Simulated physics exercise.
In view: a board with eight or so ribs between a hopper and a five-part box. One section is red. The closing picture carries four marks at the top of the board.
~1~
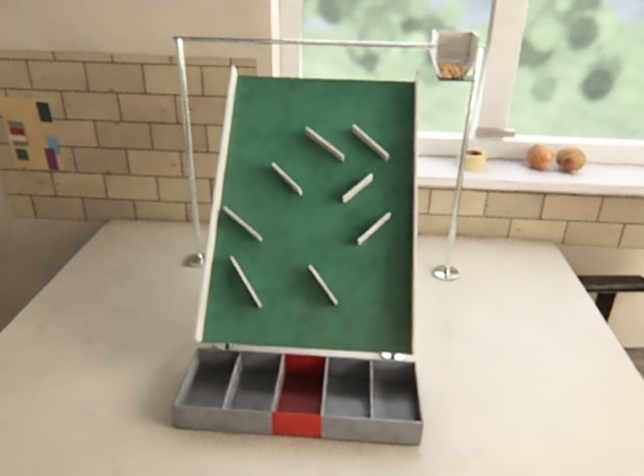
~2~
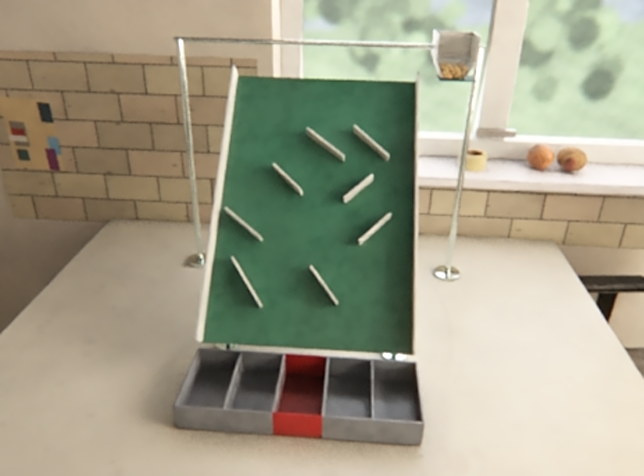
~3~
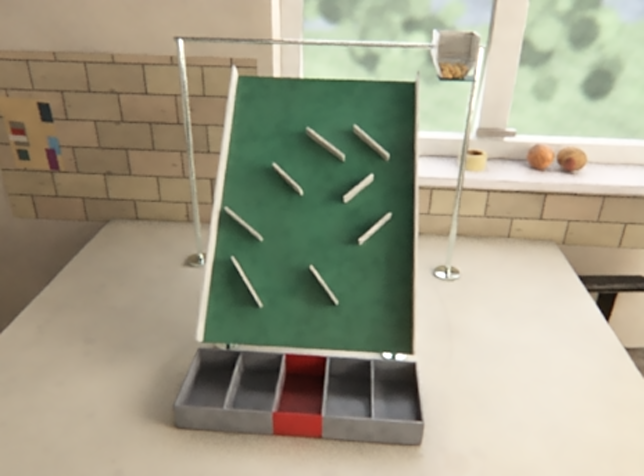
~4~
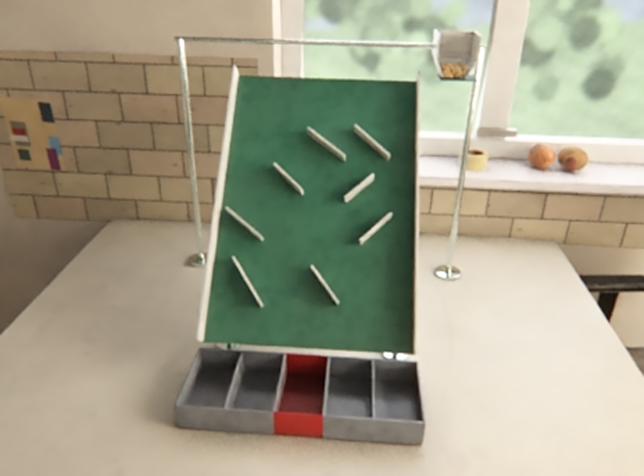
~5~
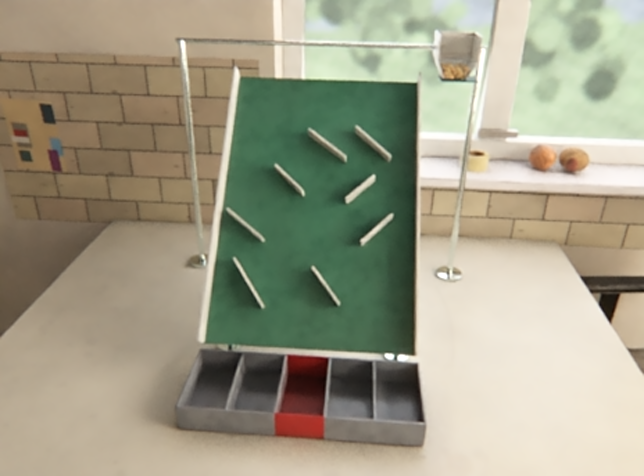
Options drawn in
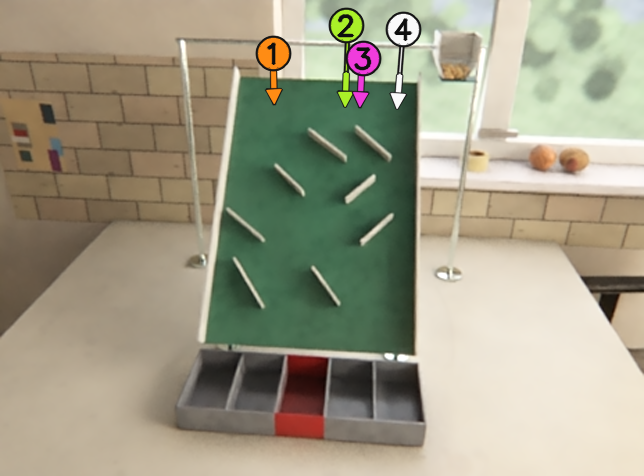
Nothing moves on the green board, where slanted pale ribs stand above a gray box of five sections, the middle one red. The small hopper at the upper right keeps its tan pieces inside, and the whole view shifts only very slightly while the table, bricks and window stay unchanged.
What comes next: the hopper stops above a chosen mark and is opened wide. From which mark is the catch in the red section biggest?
Mark 1 does it best.
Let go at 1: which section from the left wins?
The third from the left.
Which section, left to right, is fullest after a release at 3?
It is the fifth one.
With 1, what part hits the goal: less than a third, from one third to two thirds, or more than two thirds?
It is from one third to two thirds.
On the marked copy, mark 1 meets the board at (274, 98); mark 2 meets the board at (345, 101); mark 3 meets the board at (360, 101); mark 4 meets the board at (397, 103).
Choosing 1, about a third in the red section, about two thirds in other sections.
Choosing 2, a small part in the red section, most in other sections, a small part outside the box.
Choosing 3, a small part in the red section, most in other sections, a small part held on the board, a stray few outside the box.
Choosing 4, none in the red section, all in other sections.
